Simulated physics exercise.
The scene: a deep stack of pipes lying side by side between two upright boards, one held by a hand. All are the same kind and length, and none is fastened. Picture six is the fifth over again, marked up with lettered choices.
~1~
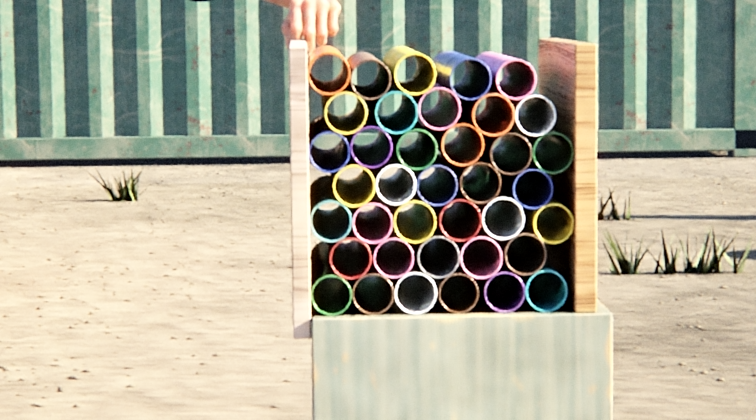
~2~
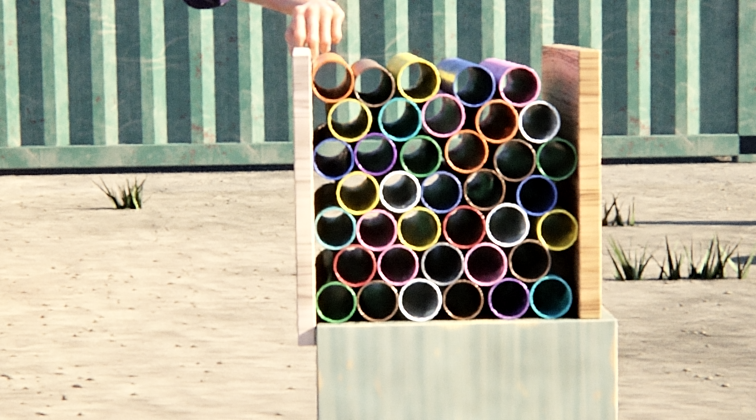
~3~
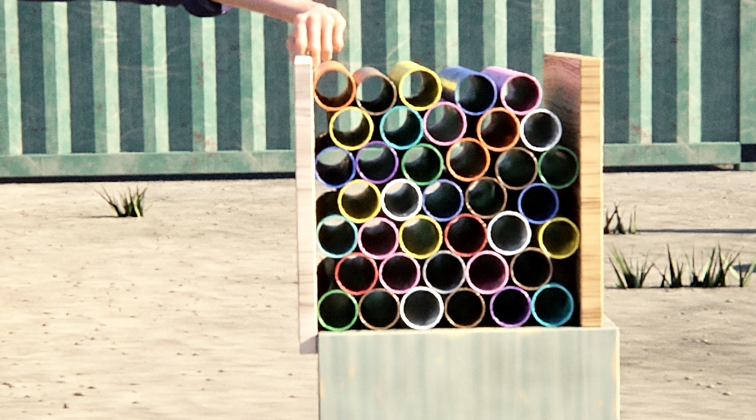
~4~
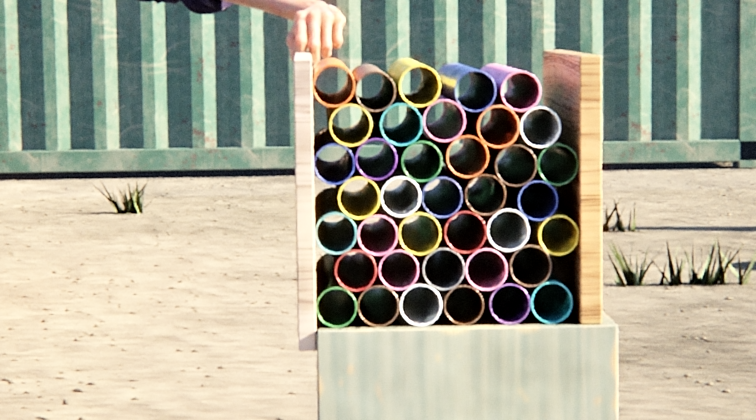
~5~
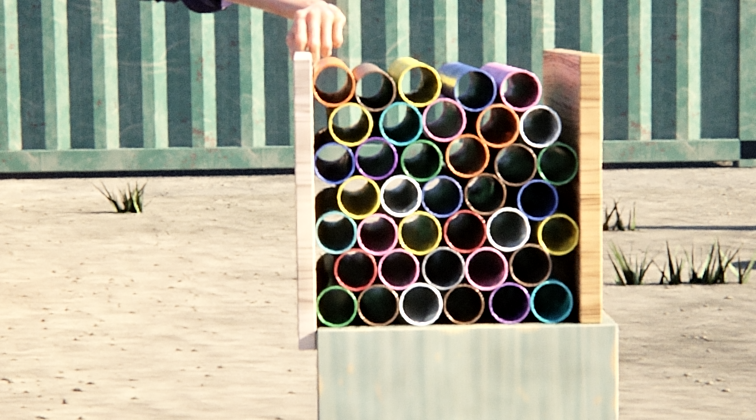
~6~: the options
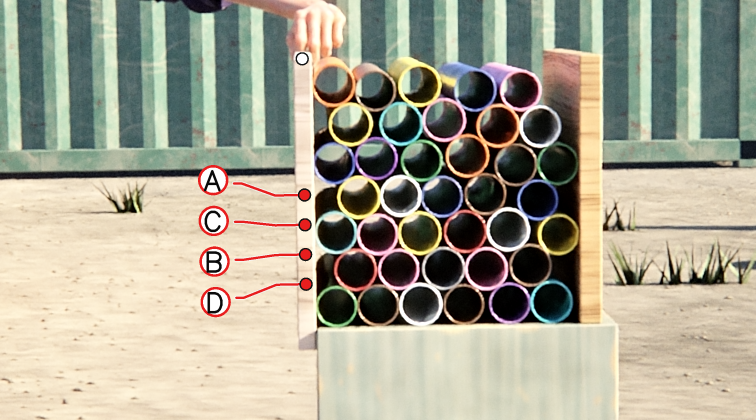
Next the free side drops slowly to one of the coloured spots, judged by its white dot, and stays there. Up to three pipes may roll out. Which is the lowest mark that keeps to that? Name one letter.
No lower than A.
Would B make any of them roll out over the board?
Yes, at B.
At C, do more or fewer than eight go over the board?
It loses fewer than eight.
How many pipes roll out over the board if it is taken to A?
The count is one.
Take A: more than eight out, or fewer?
At A, fewer than eight.
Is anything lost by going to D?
At D: Yes.
On the marked copy, A at (305, 195); B at (306, 255); C at (305, 225); D at (306, 284); the white dot at (302, 59).
With A. Early on, top of the board (312, 120).
Further on, top of the board (314, 192).
At the end, top of the board (314, 195), one out over the board.
As for the rest, B four out over the board; C four out over the board; D more than three out over the board.
